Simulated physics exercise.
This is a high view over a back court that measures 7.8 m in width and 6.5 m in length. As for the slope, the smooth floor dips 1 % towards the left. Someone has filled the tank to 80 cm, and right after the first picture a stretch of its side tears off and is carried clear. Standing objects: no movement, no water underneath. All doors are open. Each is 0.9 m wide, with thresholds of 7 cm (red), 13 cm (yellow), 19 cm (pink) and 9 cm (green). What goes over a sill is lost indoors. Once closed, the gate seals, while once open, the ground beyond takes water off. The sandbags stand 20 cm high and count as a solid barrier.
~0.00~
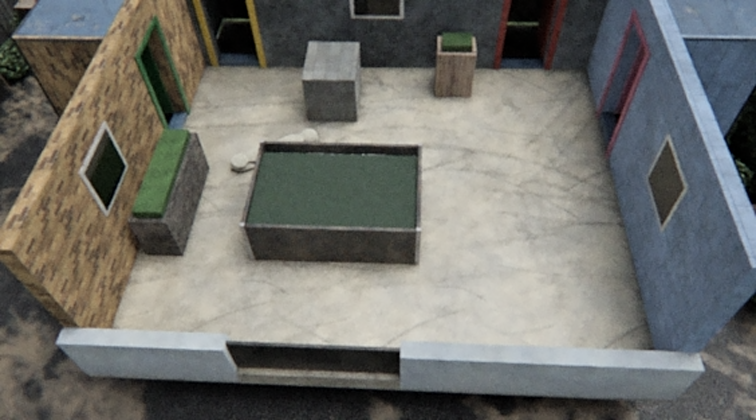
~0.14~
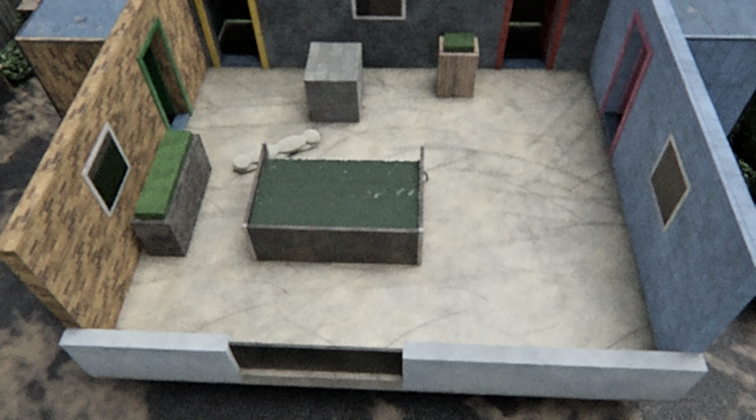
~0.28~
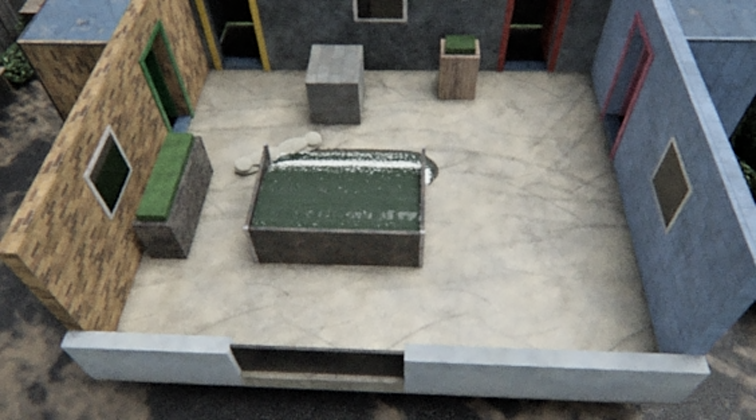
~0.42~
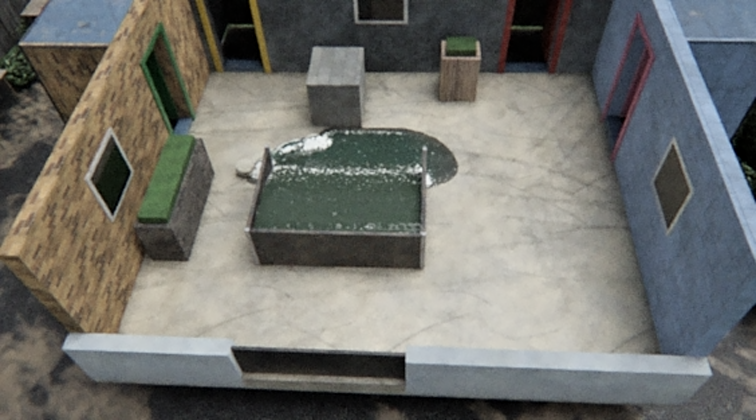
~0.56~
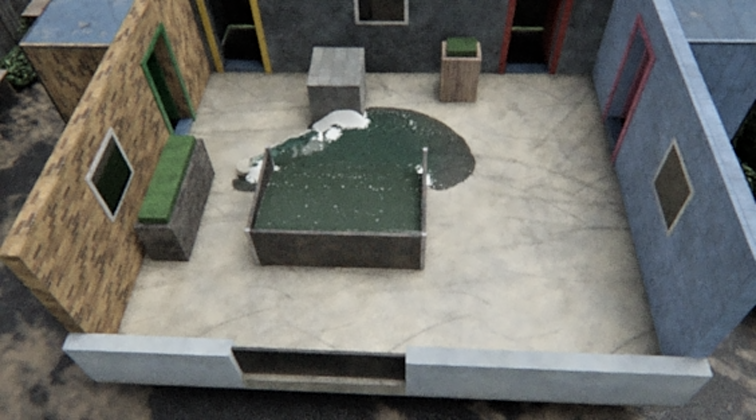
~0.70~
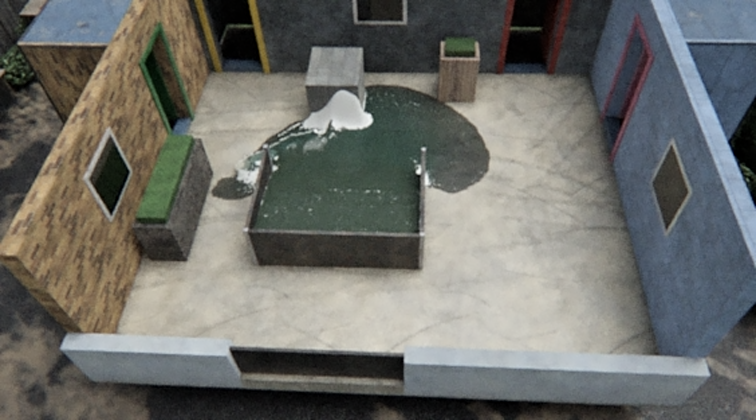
A walled back court with a pale, cracked-looking floor is seen from high above, its left wall tan and its right wall blue. A dark tank of green water sits near the centre, with pale sandbags behind it, grey and wooden blocks further back, and a grass-topped block at left. The tank's far side opens and water spreads backward and rightward, foaming white against the grey block.
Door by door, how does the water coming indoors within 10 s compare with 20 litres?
In order: At the red door the limit will be broken; at the yellow door the limit will be broken; at the pink door the limit will hold; at the green door the limit will be broken.
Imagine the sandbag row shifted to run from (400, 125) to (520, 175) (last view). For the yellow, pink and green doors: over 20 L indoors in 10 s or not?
So then yellow is beyond it, pink is inside it and green is beyond it.
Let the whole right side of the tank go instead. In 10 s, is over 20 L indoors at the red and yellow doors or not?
Compared with the limit, red is higher and yellow is lower.
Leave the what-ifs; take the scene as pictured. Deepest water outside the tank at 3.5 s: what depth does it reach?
It gets to some 28 cm.
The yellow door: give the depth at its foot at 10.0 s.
The depth comes to around 10.5 centimetres.
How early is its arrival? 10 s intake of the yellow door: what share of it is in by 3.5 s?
Share by then: ~ 65 %.
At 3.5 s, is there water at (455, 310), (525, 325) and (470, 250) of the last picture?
First spot bone dry, second bone dry, third bone dry.
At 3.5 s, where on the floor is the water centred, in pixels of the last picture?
Centre: Roughly (374, 145) px.
After 1.4 s water covers 30 % of the floor and is deepest (56 cm) near (347, 132); red door not reached, yellow door not reached, pink door not reached, green door not reached.
After 2.2 s water covers 45 % of the floor and is deepest (42 cm) near (207, 82); red door 10 cm at the sill, 0 L in, yellow door 16 cm at the sill, 6 L in, pink door not reached, green door 20 cm at the sill, 8 L in.
After 3.5 s water covers 60 % of the floor and is deepest (28 cm) near (588, 84); red door 10 cm at the sill, 3 L in, yellow door 24 cm at the sill, 62 L in, pink door 18 cm at the sill, 1 L in, green door 16 cm at the sill, 58 L in.
After 6.0 s water covers 85 % of the floor and is deepest (16 cm) near (182, 151); red door 11 cm at the sill, 37 L in, yellow door 10 cm at the sill, 92 L in, pink door 9 cm at the sill, 2 L in, green door 15 cm at the sill, 101 L in.
After 10.0 s water covers 95 % of the floor and is deepest (14 cm) near (209, 76); red door 6 cm at the sill, 46 L in, yellow door 11 cm at the sill, 93 L in, pink door 4 cm at the sill, 2 L in, green door 10 cm at the sill, 123 L in.
